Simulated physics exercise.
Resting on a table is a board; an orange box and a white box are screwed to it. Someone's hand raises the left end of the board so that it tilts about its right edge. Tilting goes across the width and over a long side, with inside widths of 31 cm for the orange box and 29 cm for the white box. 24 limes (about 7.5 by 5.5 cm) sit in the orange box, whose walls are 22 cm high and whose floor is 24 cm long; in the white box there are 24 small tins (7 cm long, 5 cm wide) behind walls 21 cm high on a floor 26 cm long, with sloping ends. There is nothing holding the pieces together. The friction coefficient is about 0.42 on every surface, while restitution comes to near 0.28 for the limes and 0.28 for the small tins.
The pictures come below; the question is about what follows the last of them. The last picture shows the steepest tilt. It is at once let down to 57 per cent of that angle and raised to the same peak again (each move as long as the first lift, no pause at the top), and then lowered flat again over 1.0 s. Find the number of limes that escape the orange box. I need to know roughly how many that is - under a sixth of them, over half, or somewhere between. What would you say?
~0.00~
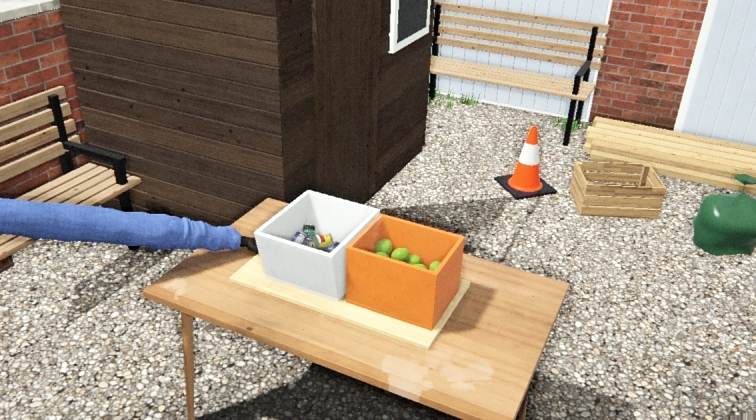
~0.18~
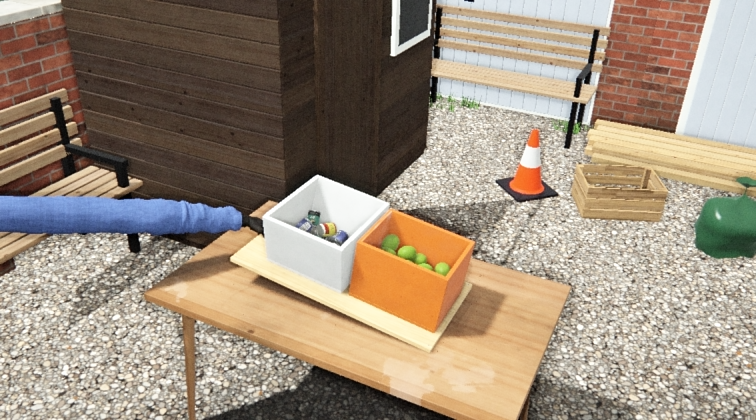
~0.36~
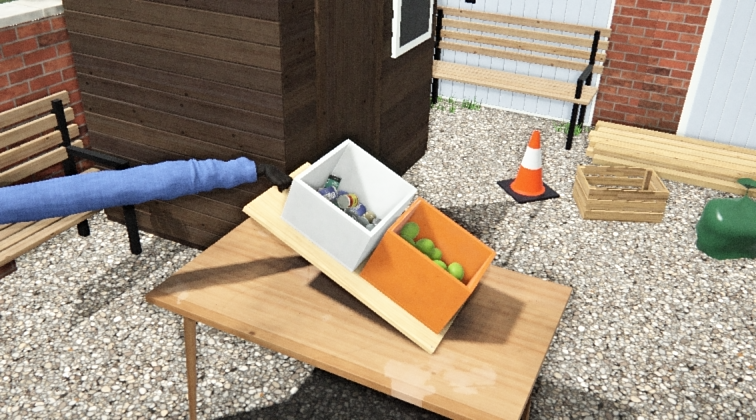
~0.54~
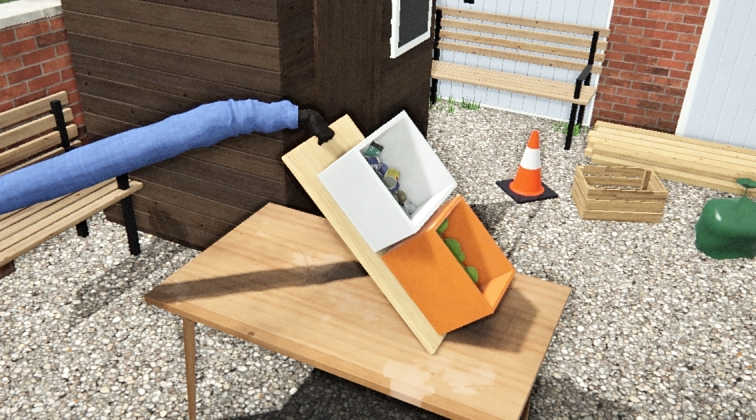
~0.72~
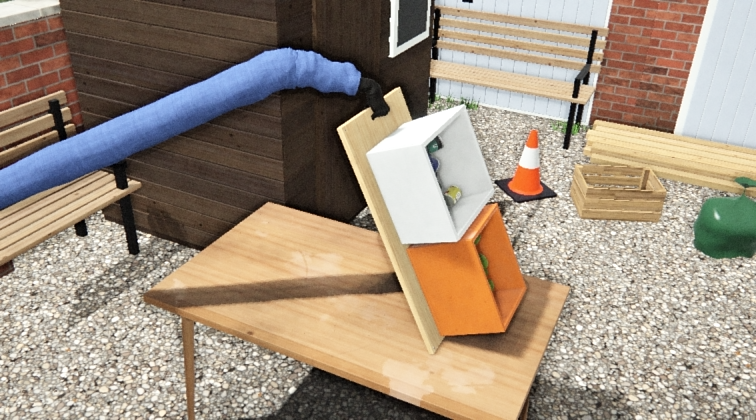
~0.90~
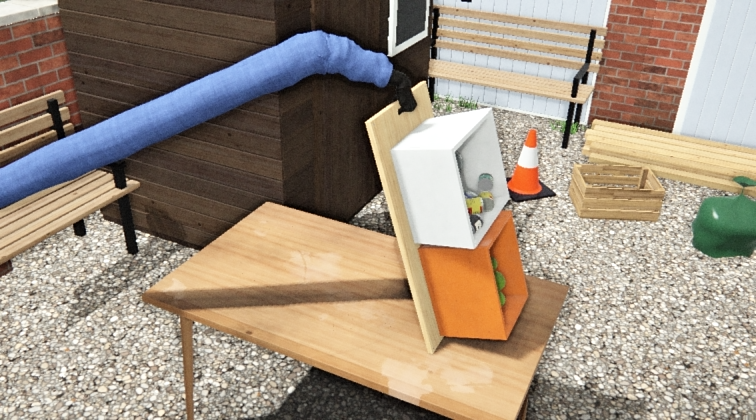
I would say under a sixth.
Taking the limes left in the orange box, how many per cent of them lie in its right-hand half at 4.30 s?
Roughly 80 percent of the remaining load.
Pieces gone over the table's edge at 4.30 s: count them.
I'd estimate some 2 by that time.
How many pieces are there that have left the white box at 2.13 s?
Estimate for the white box by then: Some 6 out.
After 1.44 s, tilt 52°; 0 of 24 out of the orange box and 6 of 24 out of the white box.
After 2.13 s, tilt 50°; 0 of 24 out of the orange box and 6 of 24 out of the white box.
After 3.08 s, tilt 49°; 0 of 24 out of the orange box and 6 of 24 out of the white box.
Final count (at 4.30 s), 0 of 24 out of the orange box and 6 of 24 out of the white box. Asked share, 0 of 24, 0 per cent.
